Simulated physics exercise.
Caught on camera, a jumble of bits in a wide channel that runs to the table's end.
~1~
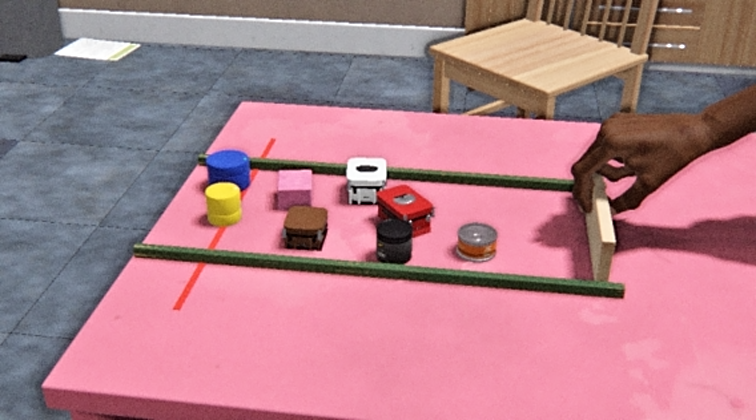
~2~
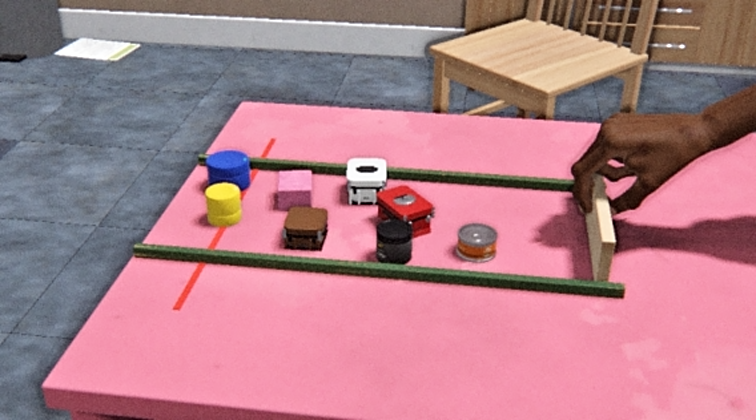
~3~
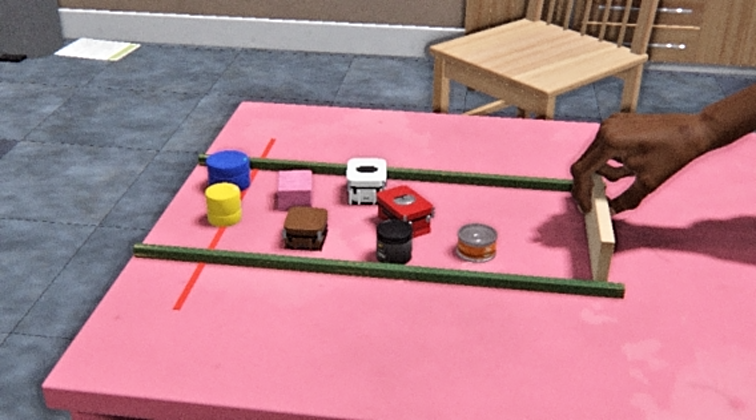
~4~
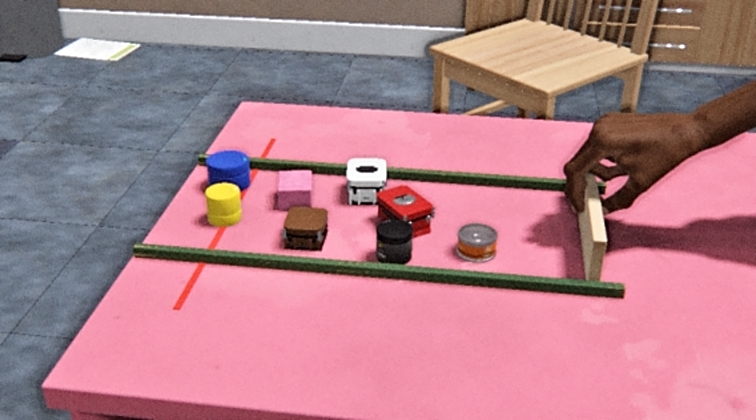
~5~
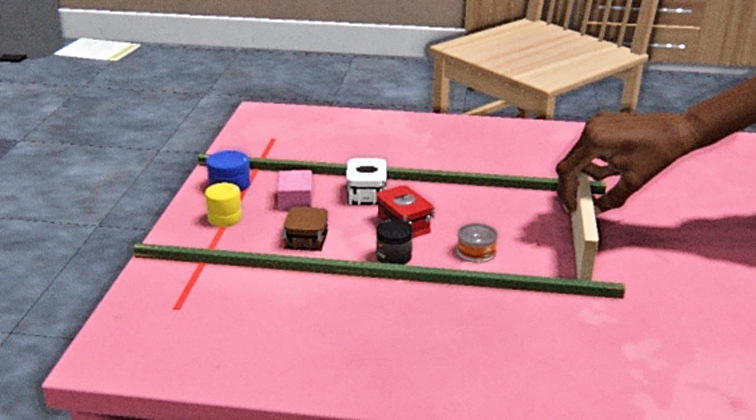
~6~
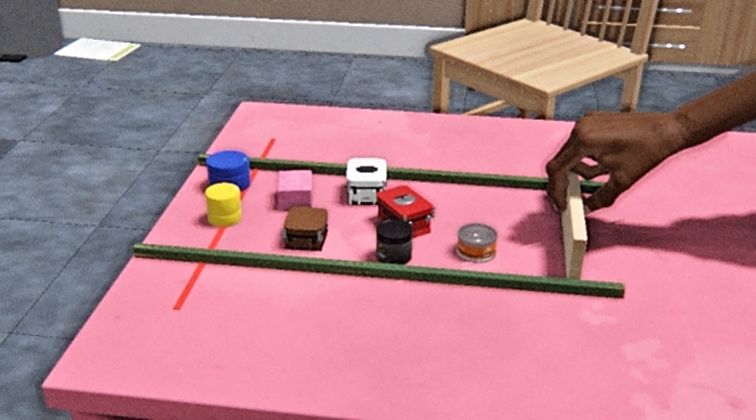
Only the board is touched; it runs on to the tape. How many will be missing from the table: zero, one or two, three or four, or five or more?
The number that fall off is one or two.
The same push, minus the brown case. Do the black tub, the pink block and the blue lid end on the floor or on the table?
The black tub is kept, the pink block is kept, the blue lid goes over.
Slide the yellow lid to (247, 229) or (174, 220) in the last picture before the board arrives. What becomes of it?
In turn it drops off; comes down.
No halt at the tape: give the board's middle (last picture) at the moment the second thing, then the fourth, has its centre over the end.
About (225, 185), then (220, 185).
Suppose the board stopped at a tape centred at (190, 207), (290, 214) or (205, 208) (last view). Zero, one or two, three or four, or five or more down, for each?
For each place: 3 or 4; not one; three to four.
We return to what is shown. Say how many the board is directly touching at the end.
In contact: 4.
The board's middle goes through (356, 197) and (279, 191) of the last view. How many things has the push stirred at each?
The counts are 5 and 8.
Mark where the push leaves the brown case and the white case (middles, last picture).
The brown case stops around (164, 221); the white case around (231, 170).
Early on, none off yet; blue lid at rest near (229, 172); yellow lid at rest near (224, 205); pink block at rest near (295, 191).
Finally, the number that fall off is one or two; lost, blue lid.
